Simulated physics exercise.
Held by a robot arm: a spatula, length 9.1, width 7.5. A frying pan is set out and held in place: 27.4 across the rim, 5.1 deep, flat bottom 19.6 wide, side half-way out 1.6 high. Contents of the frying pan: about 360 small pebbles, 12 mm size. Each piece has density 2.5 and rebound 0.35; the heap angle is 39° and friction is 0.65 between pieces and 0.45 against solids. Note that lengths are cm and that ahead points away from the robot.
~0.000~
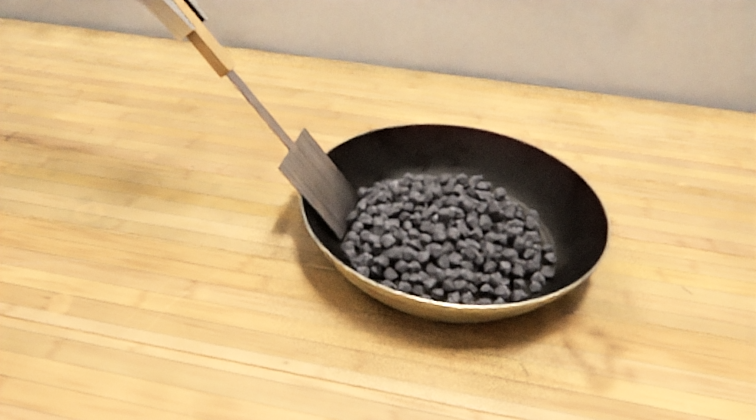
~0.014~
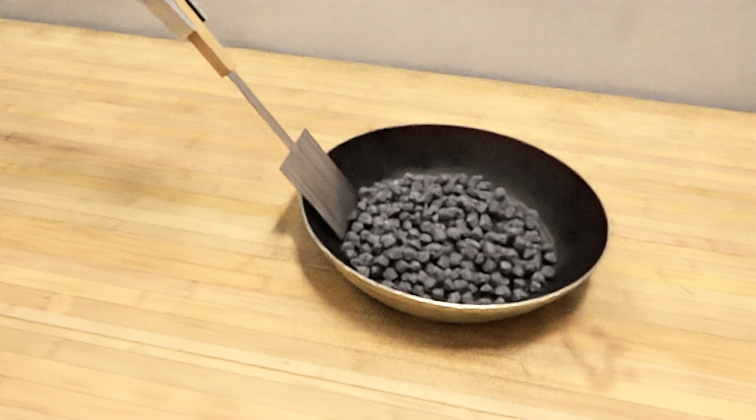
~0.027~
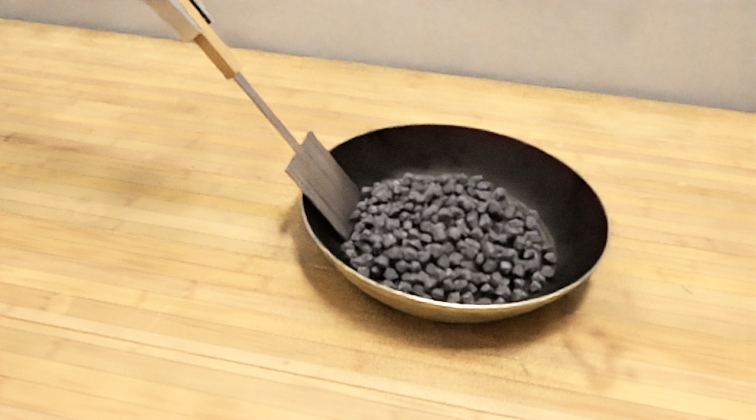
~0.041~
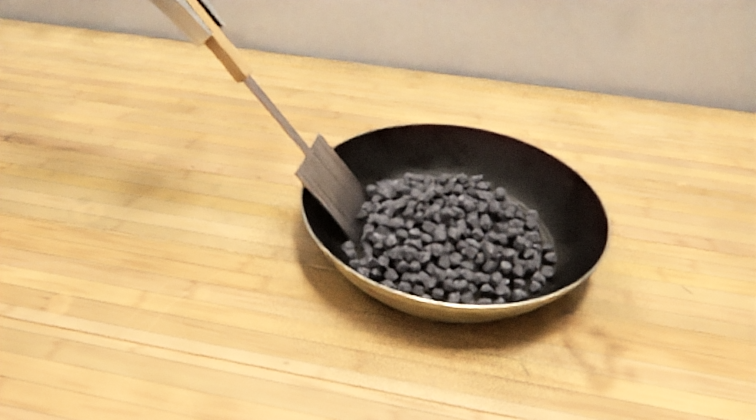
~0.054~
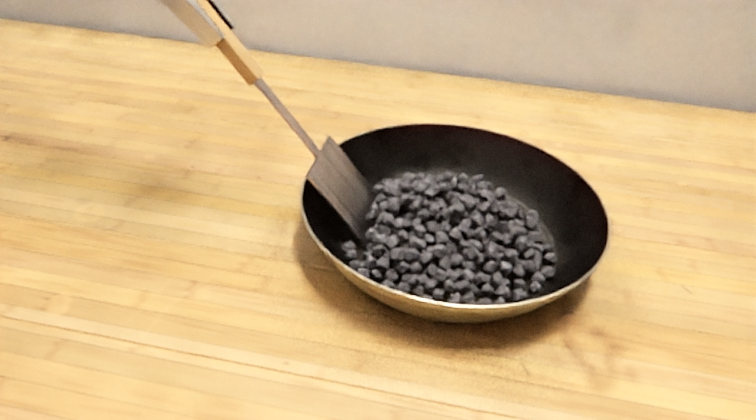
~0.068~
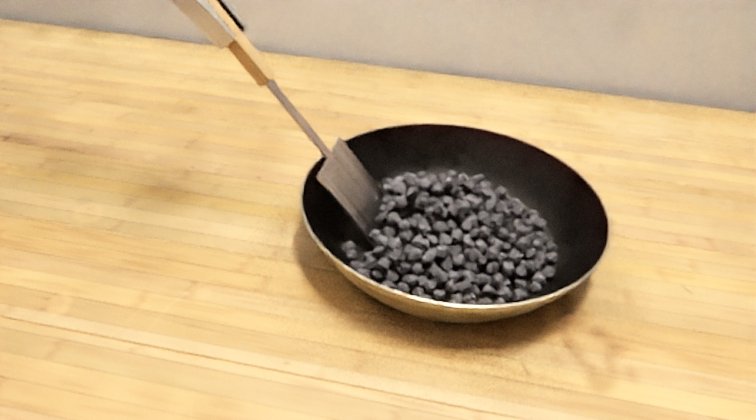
A spatula held by a robot arm rests at the left side of a black frying pan filled with small dark pebbles on a wooden surface. It then slides slightly to the right, its blade nudging the pebbles at the left edge of the pile while the pan stays still.
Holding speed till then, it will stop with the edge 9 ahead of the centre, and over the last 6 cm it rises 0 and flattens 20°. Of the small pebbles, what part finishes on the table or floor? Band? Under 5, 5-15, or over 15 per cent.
Under 5 per cent.
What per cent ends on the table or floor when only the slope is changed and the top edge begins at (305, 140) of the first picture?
Spill: Approx. 5 per cent.
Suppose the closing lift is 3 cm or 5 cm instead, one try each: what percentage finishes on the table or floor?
Result, in order: Approx. 5 % and 10 %.
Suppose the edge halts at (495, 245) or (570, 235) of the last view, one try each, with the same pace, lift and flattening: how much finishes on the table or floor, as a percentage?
Respectively some 0 and 25 percent end on the table or floor.
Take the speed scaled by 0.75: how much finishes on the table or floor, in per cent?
I'd put it at about 5 per cent.
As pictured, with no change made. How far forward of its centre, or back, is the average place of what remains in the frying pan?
Offset forward: Around 5.0 cm.
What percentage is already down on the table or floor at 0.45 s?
About 2 per cent.
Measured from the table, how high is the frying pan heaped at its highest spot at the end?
6.0 cm.
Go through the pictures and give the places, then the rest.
The first picture shows spatula top edge at (291, 147), sloping 51°; upper third of the load around (444, 220), from x 350 to 550, top at y 180; 359 in the frying pan.
The second picture shows spatula top edge at (292, 147), sloping 51°; upper third of the load around (444, 220), from x 350 to 550, top at y 180.
The third picture shows spatula top edge at (298, 149), sloping 51°; upper third of the load around (443, 220), from x 350 to 550, top at y 180.
The fourth picture shows spatula top edge at (308, 152), sloping 51°; upper third of the load around (440, 218), from x 350 to 550, top at y 180.
The fifth picture shows spatula top edge at (318, 154), sloping 51°; upper third of the load around (442, 216), from x 350 to 550, top at y 175.
The sixth picture shows spatula top edge at (329, 156), sloping 51°; upper third of the load around (447, 218), from x 350 to 550, top at y 175; 359 in the frying pan.
After 0.14 s, sloping 51°, highest piece 5 above the table; 359 in the frying pan.
After 0.21 s, sloping 45°, highest piece 5 above the table; 359 in the frying pan.
After 0.45 s, sloping 31°, highest piece 6 above the table; 352 in the frying pan, 6 on the table or floor, 1 on the blade or in flight.
After 1.50 s, sloping 31°, highest piece 6 above the table; 352 in the frying pan, 7 on the table or floor.
At rest, 352 in the frying pan, 7 on the table or floor. That is 2 % on the table or floor.
